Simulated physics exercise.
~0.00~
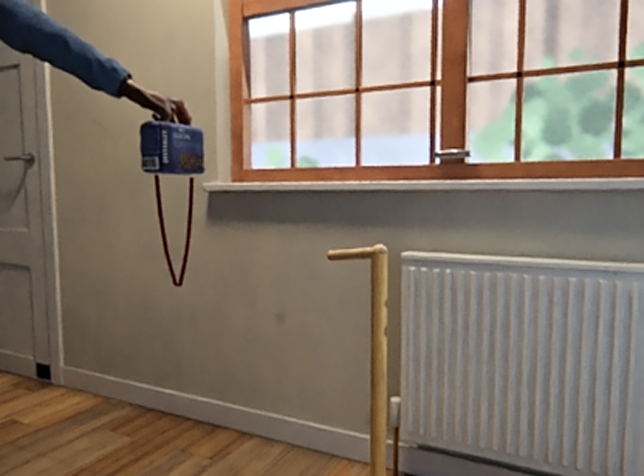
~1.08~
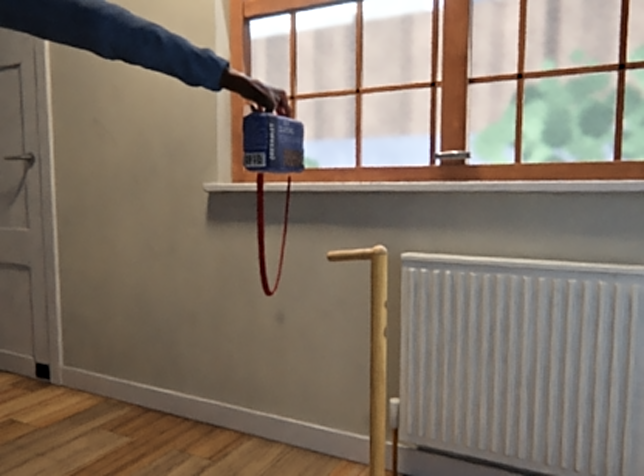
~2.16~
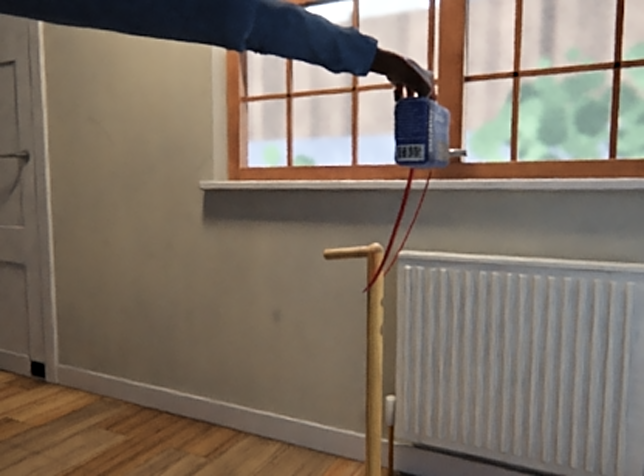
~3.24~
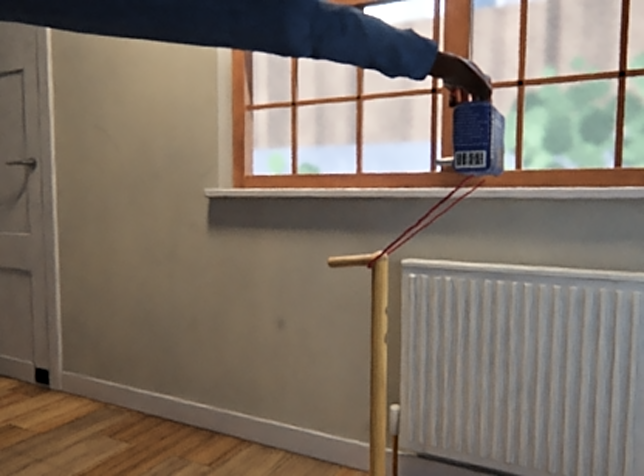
A blue pouch carried right by a hand catches its red loop on a post.
